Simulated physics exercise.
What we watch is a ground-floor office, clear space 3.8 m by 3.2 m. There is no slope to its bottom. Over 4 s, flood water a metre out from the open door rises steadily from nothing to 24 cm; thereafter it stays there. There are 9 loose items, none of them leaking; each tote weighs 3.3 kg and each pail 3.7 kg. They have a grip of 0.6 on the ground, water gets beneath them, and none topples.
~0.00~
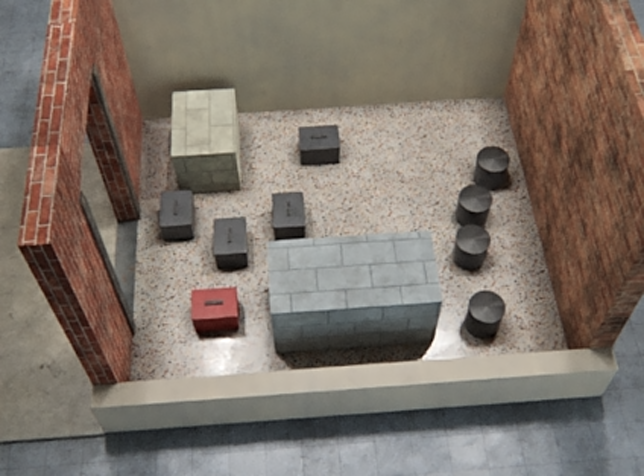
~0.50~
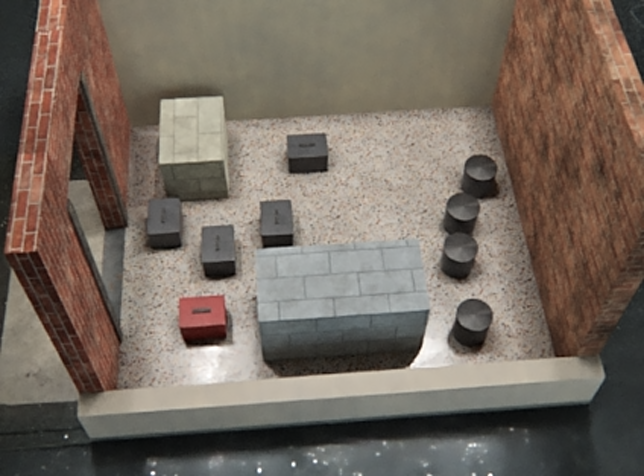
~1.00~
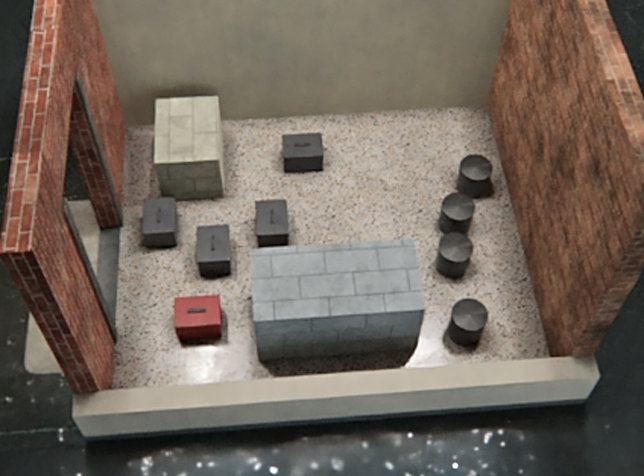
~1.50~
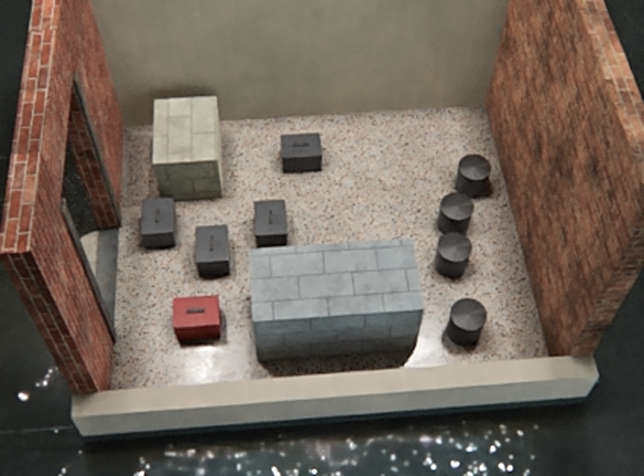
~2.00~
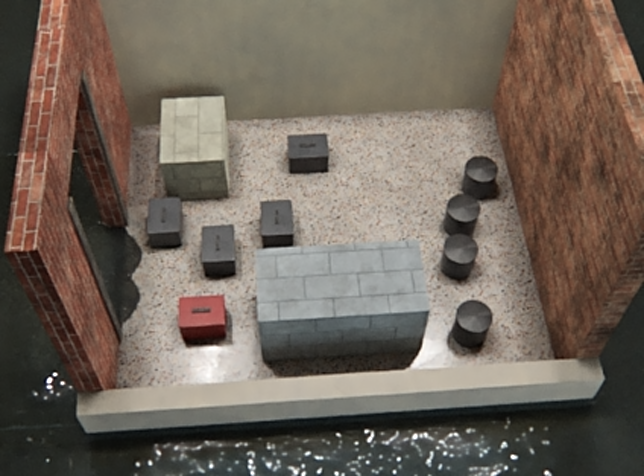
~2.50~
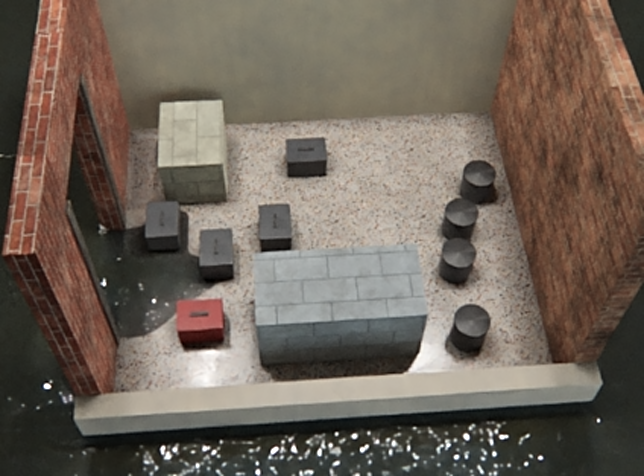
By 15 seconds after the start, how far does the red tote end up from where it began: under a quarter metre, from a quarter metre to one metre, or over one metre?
Looks like it will shift a fair bit.
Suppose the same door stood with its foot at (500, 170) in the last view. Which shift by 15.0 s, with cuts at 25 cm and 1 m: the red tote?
By then the red tote has been carried a long way.
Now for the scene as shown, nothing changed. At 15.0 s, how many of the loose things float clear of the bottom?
9.
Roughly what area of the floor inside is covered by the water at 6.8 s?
Somewhere around 10.5 m2, roughly.
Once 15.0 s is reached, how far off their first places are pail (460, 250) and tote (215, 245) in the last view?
In that order: 100 cm, 250 cm.
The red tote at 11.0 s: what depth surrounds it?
Close to 12 centimetres.
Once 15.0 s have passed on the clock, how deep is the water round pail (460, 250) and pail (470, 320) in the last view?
Close to 20 and 19 centimetres.
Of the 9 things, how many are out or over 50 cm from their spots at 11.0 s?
The number comes to 6.
After 3.5 s the red tote is near (213, 331), 0.2 m from its start, aground; 0 afloat.
After 6.8 s the red tote is near (168, 325), 0.3 m from its start, afloat; 8 afloat.
After 11.0 s the red tote is near (206, 341), 0.3 m from its start, afloat; 9 afloat.
After 15.0 s the red tote is near (166, 338), 0.4 m from its start, afloat; 9 afloat.
